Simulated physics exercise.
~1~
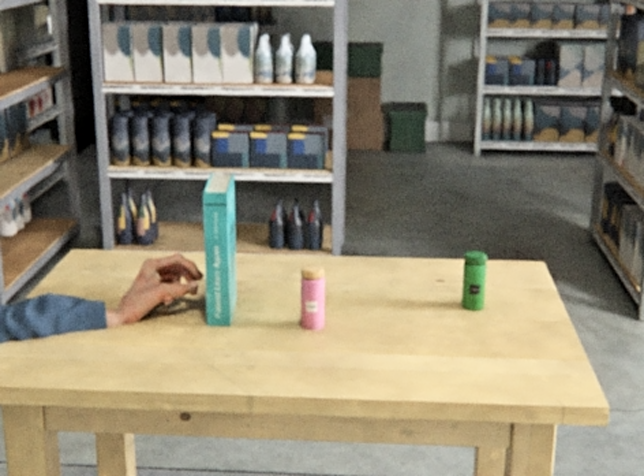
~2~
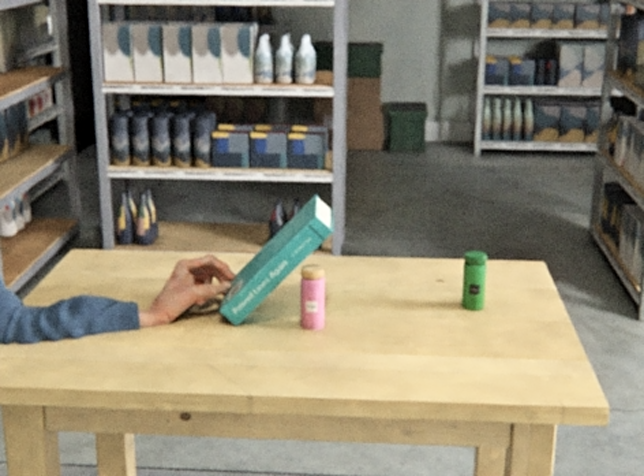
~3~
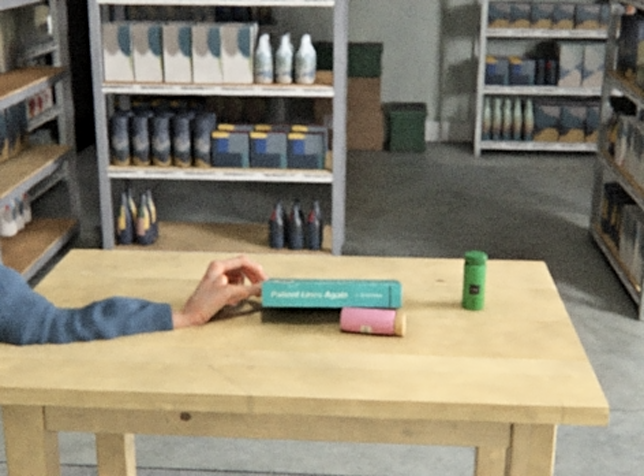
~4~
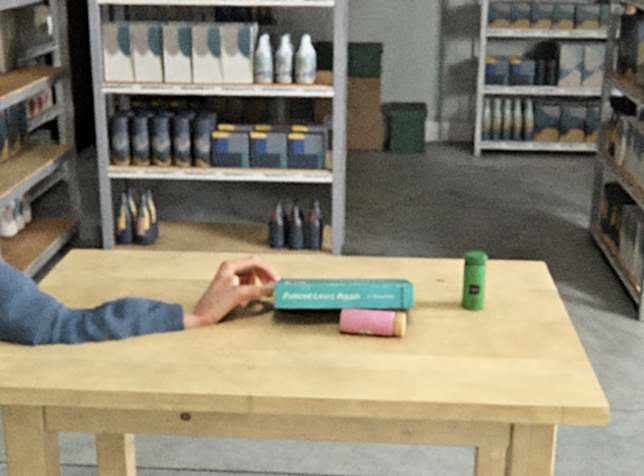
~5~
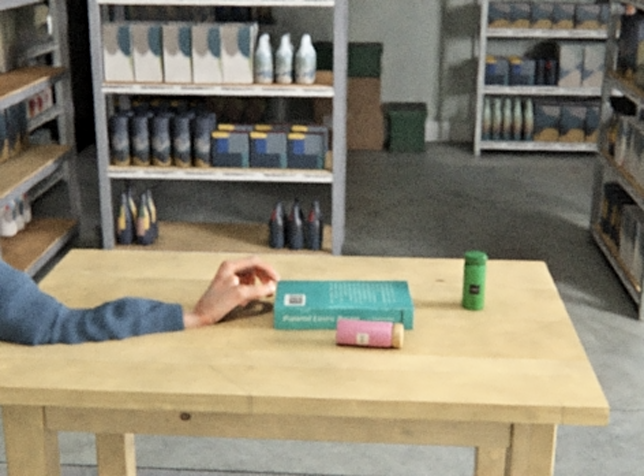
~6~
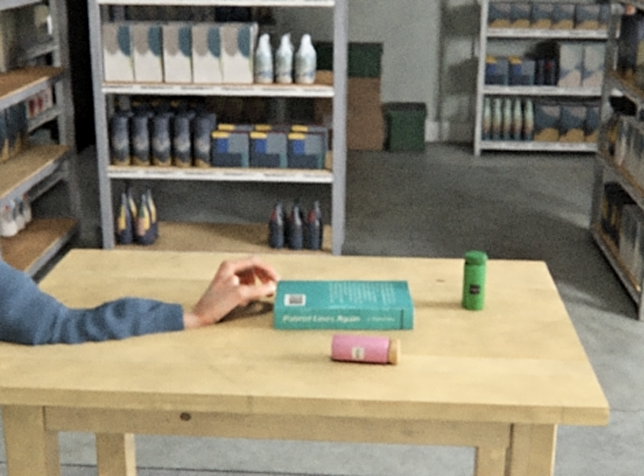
In a storeroom or shop lined with stocked shelves, a pale wooden table is seen from the front and slightly above. A turquoise book stands upright on the left beside a hand in a blue sleeve, with a pink shaker near the middle and a green shaker to the right. The hand pushes the book, which tips rightward against the pink shaker. Both topple and lie on the table, the book sliding a little farther right before settling flatter. The pink shaker rolls slightly toward the viewer and ends lying in front of the book, while the green shaker remains standing.
